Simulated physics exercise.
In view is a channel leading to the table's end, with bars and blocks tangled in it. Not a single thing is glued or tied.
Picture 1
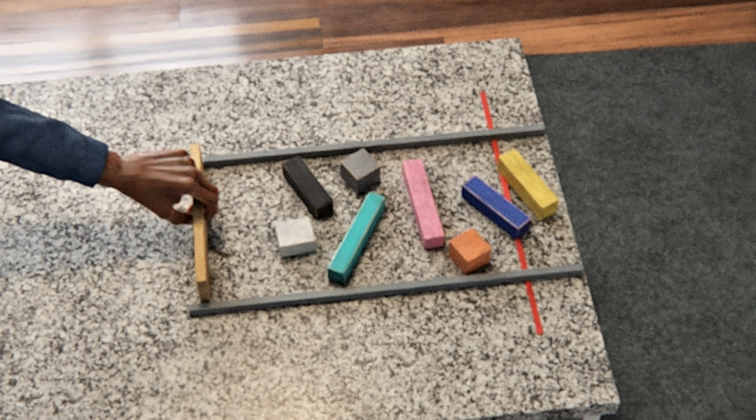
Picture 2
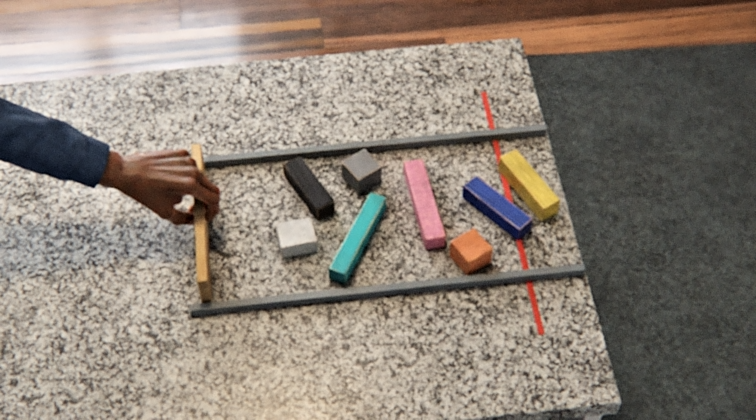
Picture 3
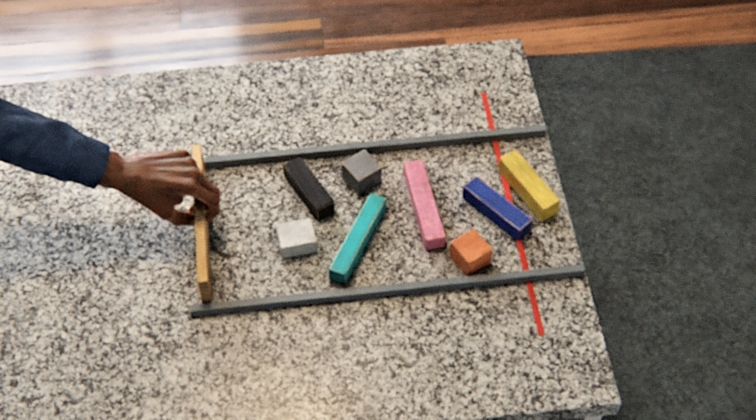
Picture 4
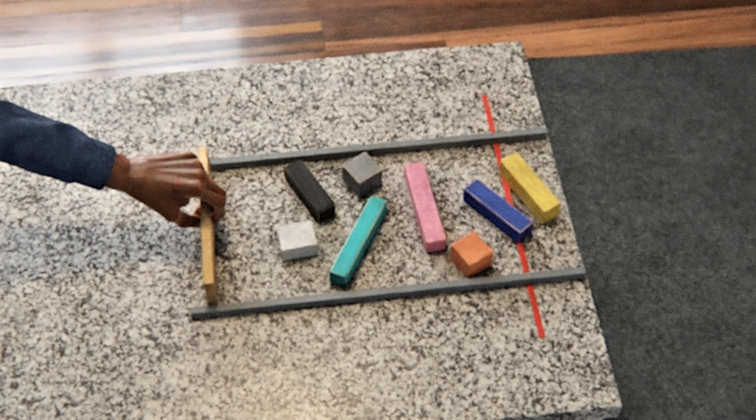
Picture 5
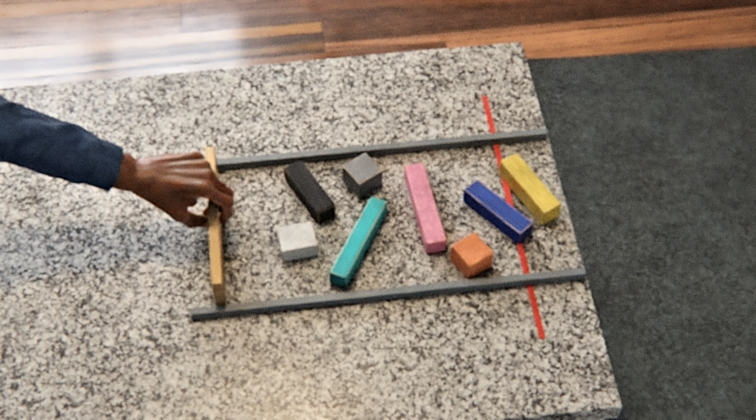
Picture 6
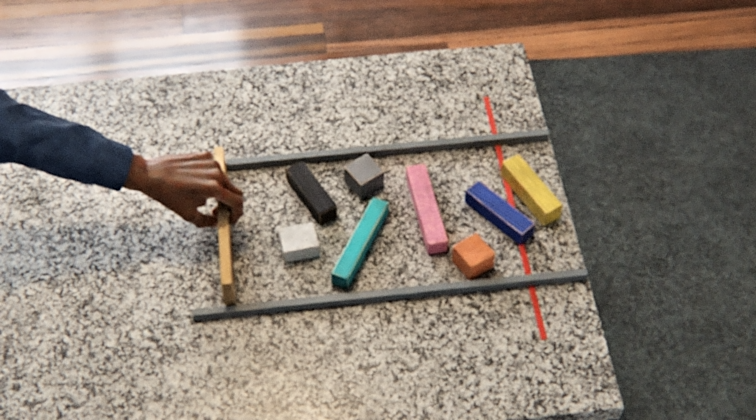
At first, a hand holds a wooden board upright at the left end of a channel between two grey rails, with scattered coloured bars and blocks lying still near a red line. The hand then slides the board a short way right, while the bars and blocks stay practically in place, untouched.
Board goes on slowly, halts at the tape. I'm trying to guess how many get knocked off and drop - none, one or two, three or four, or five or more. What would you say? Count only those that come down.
Three, or four.
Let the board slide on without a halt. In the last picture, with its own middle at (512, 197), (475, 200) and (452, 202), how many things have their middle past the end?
4, 1 and 0.
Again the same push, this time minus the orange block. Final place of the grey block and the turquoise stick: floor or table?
Result - grey block: Up; turquoise stick: Up.
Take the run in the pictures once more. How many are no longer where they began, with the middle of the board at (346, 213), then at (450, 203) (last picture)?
So 4, and at the other place 8.
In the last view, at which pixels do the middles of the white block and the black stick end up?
The white block at (534, 219), the black stick at (516, 174).
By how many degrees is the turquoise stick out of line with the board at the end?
The angle is about 0 degrees.
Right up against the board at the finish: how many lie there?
Count recorded: 2.
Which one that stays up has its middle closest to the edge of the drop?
Turquoise stick.
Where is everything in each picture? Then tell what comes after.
The first picture shows yellow bar (527, 184); blue stick (496, 207); orange block (470, 252); board (200, 222); tape (509, 204).
The second picture shows blue stick (497, 207); grey block (362, 172).
The third picture shows orange block (471, 252); white block (296, 238).
The fourth picture shows yellow bar (529, 188); turquoise stick (359, 241).
The fifth picture shows blue stick (498, 211); board (215, 225).
The sixth picture shows yellow bar (531, 190); blue stick (499, 212); orange block (473, 257); board (224, 225); tape (513, 209).
Soon after, none off yet; yellow bar at rest near (531, 190); blue stick at rest near (499, 212); orange block at rest near (473, 257).
Then, none off yet; yellow bar at rest near (531, 190); blue stick moved a little near (513, 210); orange block moved about its own width near (498, 258).
By the end, the number that fall off is three or four; fallen, pink bar, orange block, blue stick and yellow bar.
